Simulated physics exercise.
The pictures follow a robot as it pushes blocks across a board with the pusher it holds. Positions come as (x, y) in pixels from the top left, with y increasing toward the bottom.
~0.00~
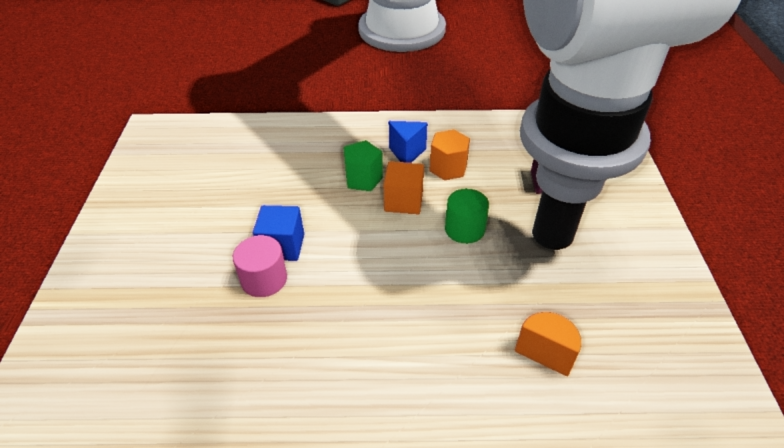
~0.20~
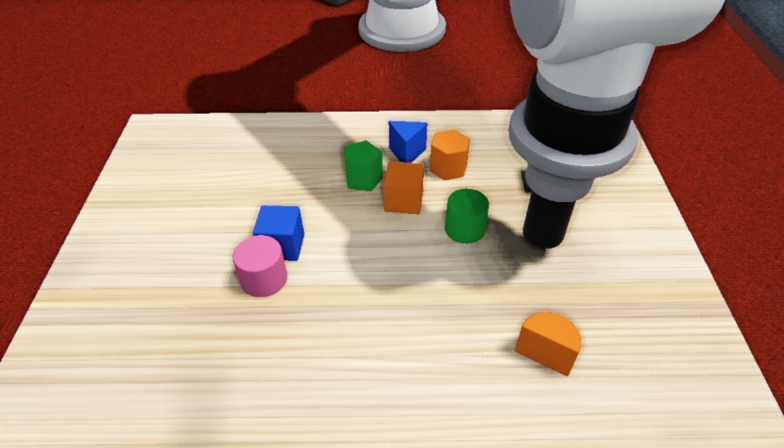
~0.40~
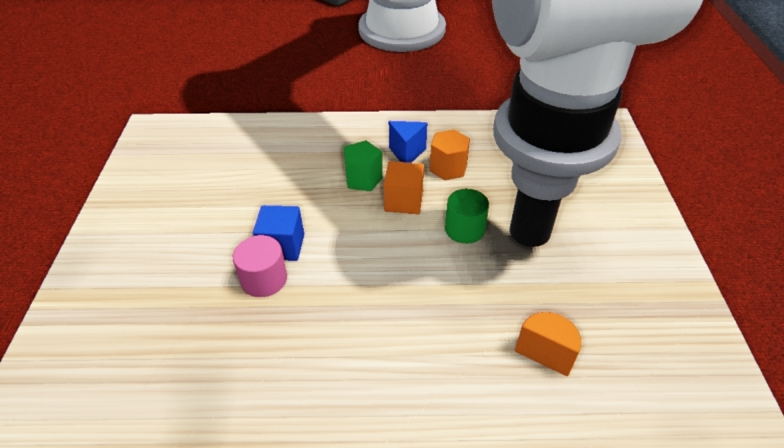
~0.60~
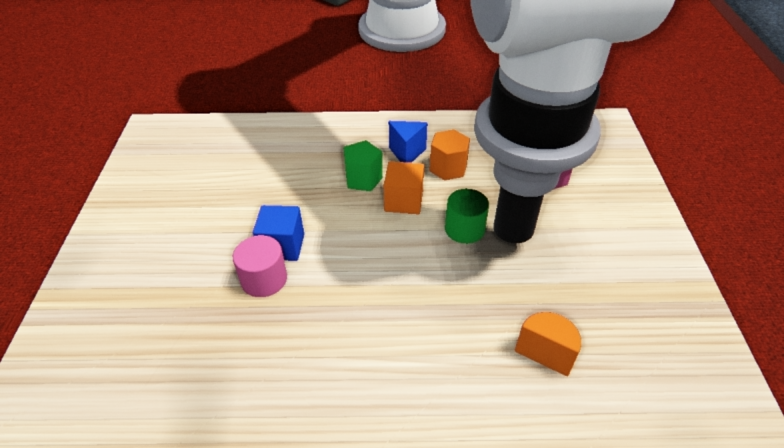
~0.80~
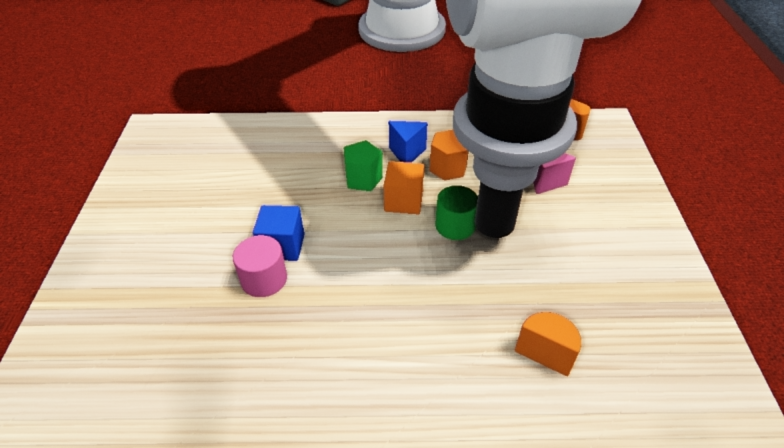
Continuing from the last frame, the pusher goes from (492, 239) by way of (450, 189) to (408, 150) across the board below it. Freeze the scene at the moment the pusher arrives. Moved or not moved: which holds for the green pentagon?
Once the path is done, it remains where it sat before.
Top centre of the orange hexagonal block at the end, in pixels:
At the end it should sit near (444, 117).
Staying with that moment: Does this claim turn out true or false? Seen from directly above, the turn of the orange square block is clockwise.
That statement is accurate.
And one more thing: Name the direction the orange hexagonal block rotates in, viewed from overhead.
It turns clockwise.
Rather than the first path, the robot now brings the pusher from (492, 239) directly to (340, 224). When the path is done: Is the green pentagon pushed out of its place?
Yes, I think so.
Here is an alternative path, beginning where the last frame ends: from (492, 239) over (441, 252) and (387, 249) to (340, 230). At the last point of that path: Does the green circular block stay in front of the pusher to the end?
No, that is not what happens.
What follows on the original path. One third of the way, pusher (465, 189); orange square block (391, 173), turned 30° clockwise; green circular block (428, 183).
Two thirds of the way, pusher (437, 160); orange square block (389, 173), turned 25° clockwise; orange hexagonal block (446, 127), turned 40° clockwise; green circular block (426, 182).
At the end, pusher (408, 134); green pentagon not moved; orange square block (389, 173), turned 25° clockwise; blue triangular block (387, 111); orange hexagonal block (444, 117), turned 70° clockwise; green circular block (426, 182).
